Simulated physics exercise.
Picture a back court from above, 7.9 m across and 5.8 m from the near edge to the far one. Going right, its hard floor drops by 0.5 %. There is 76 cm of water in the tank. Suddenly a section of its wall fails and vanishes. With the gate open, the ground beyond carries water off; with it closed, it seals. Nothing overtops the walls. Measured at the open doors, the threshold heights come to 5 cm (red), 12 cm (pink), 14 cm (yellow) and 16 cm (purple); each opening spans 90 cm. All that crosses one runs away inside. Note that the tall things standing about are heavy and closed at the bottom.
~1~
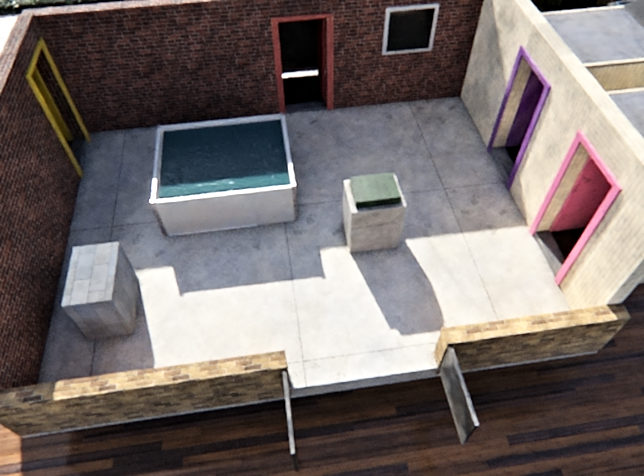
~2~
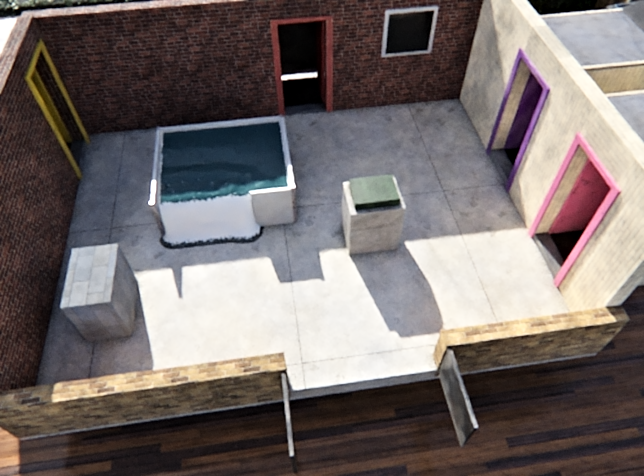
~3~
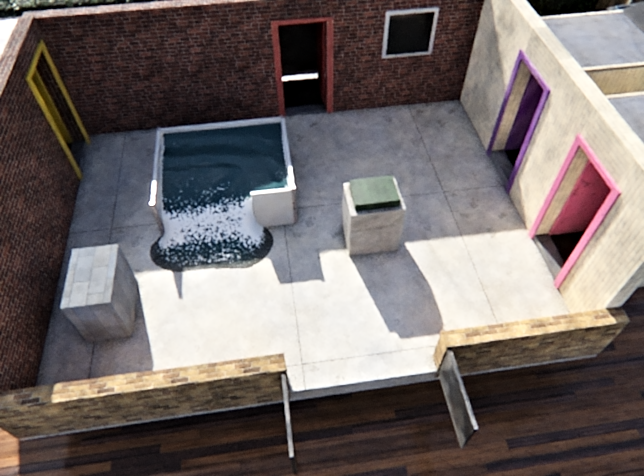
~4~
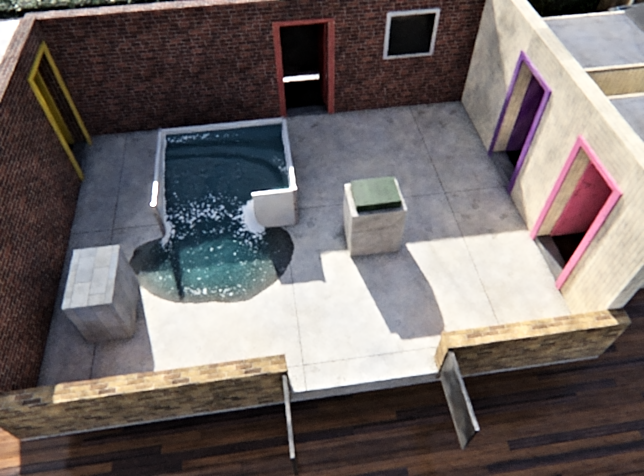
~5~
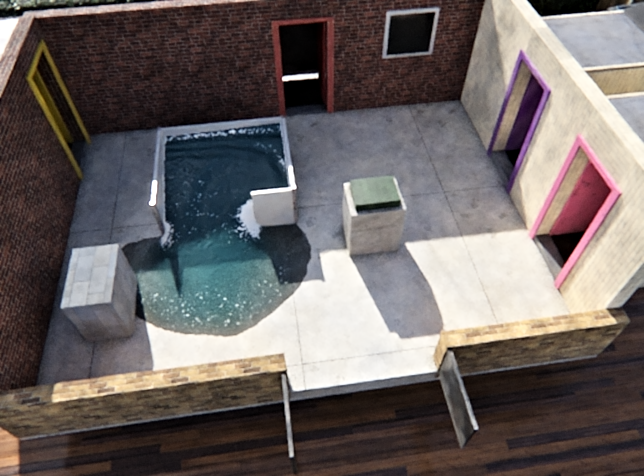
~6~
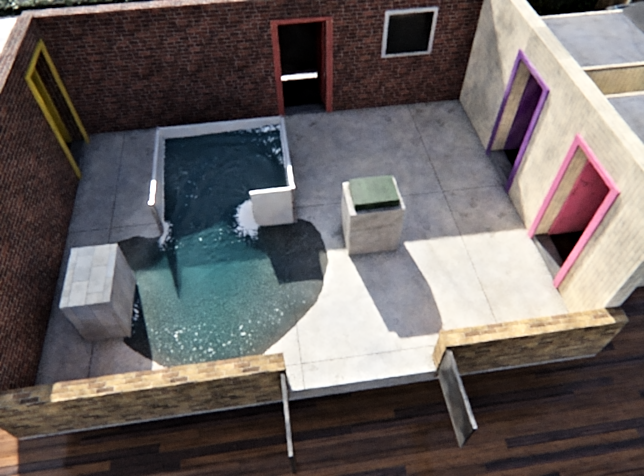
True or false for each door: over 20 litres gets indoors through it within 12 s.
Red door - false, pink door - false, yellow door - false, purple door - false.
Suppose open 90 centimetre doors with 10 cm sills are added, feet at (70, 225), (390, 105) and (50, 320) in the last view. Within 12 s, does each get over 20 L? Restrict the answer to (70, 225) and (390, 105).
Within it, within it.
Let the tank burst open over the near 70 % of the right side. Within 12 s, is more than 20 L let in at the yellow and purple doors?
Yellow: Within the limit; purple: Exceeding the limit.
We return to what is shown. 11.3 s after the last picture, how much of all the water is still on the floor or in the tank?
80 %.
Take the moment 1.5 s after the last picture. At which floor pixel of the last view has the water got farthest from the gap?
I'd put it close to (443, 353).
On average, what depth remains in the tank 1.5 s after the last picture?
Roughly 31 centimetres.
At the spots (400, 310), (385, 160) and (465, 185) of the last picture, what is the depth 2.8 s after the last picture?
In that order: 5, 0 and 0 cm.
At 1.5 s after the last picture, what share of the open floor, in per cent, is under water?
30 %.
Then, 0.7 s after the last picture water covers 25 % of the floor and is deepest (47 cm) near (140, 383); red door not reached, pink door not reached, yellow door not reached, purple door not reached.
Then, 1.5 s after the last picture water covers 30 % of the floor and is deepest (44 cm) near (44, 408); red door not reached, pink door not reached, yellow door not reached, purple door not reached.
Then, 2.8 s after the last picture water covers 45 % of the floor and is deepest (30 cm) near (30, 410); red door not reached, pink door not reached, yellow door 1 cm at the sill, 0 L in, purple door not reached.
Then, 6.3 s after the last picture water covers 80 % of the floor and is deepest (14 cm) near (89, 140); red door 2 cm at the sill, 0 L in, pink door 11 cm at the sill, 4 L in, yellow door 13 cm at the sill, 1 L in, purple door 5 cm at the sill, 0 L in.
Then, 11.3 s after the last picture water covers 95 % of the floor and is deepest (12 cm) near (491, 175); red door 5 cm at the sill, 0 L in, pink door 7 cm at the sill, 4 L in, yellow door 6 cm at the sill, 1 L in, purple door 10 cm at the sill, 0 L in.
